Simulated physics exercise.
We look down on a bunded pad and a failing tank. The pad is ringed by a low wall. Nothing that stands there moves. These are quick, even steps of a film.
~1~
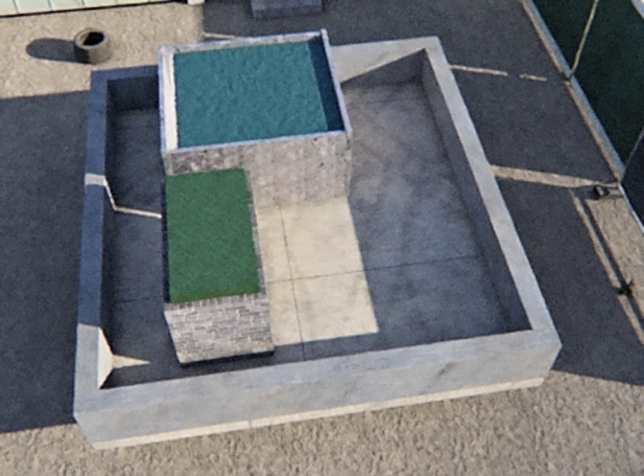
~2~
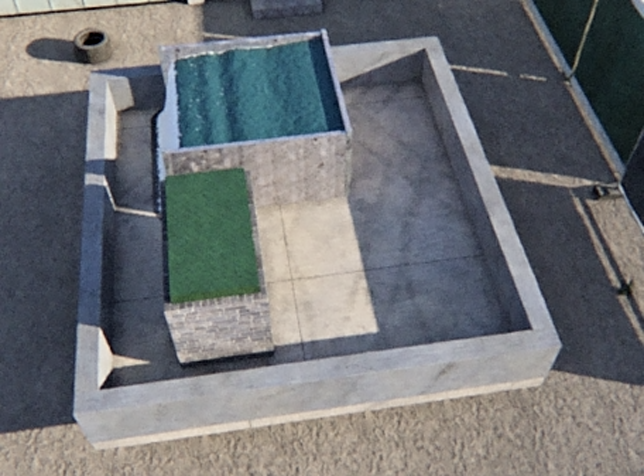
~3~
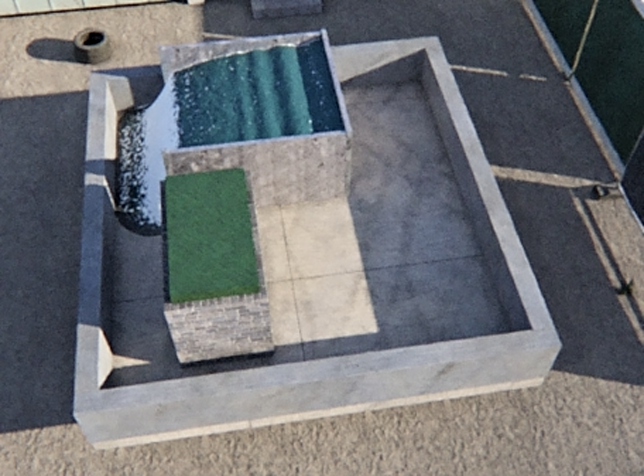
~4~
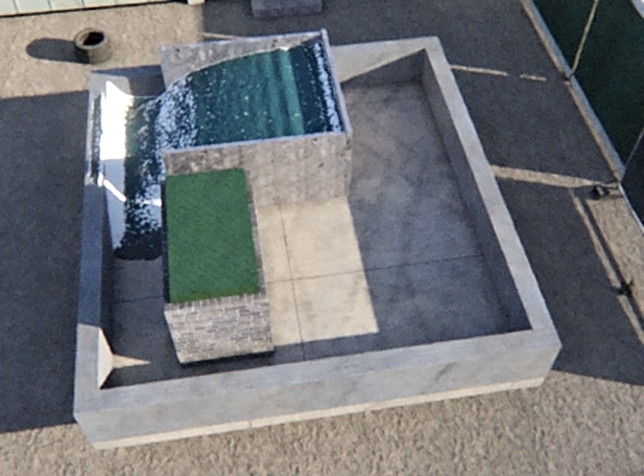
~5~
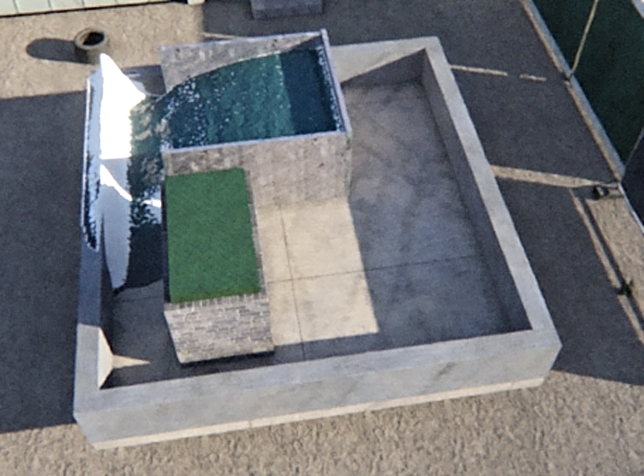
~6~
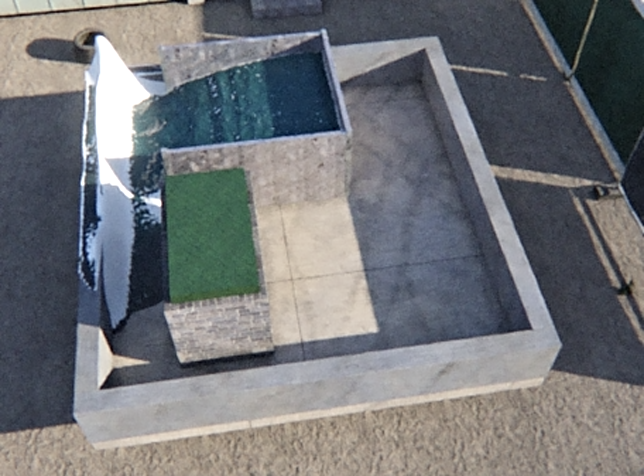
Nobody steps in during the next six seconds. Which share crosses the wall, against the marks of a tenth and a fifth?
The share lost is a tenth to a fifth.
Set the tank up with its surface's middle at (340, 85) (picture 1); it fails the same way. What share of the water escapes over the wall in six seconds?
About 6 per cent.
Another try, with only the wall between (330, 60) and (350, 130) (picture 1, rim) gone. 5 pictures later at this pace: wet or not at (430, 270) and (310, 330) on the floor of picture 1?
As listed: Covered, free of water.
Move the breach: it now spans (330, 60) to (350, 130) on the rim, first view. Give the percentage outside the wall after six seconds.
Roughly 4 per cent.
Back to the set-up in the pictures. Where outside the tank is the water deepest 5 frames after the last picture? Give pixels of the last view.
Close to (130, 143).
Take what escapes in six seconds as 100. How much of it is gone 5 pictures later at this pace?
Roughly 65 per cent.
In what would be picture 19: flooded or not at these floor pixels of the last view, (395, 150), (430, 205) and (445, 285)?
One after the other: Clear, not flooded, flooded.
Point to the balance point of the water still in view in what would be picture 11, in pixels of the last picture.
I would point to (198, 178).
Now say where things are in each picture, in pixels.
In the first picture, the tank at (250, 93) is whole and still.
In the second picture, the front is at a hidden place, out from the gap at (174, 143).
In the third picture, water pours out at (174, 143) and has run to (134, 111).
In the fourth picture, water pours out at (175, 146) and has run to (115, 252).
In the fifth picture, water pours out at (175, 147) and has run to (115, 291).
In the sixth picture, water pours out at (175, 147) and has run to (114, 329).
A moment on, water covers 25 % of the floor; the low wall has let 2 % over.
Next, water covers 30 % of the floor; the low wall has let 8 % over.
Then, water covers 50 % of the floor; the low wall has let 12 % over.
Later, water covers 70 % of the floor; the low wall has let 12 % over.
In the end, water covers 80 % of the floor; the low wall has let 12 % over.
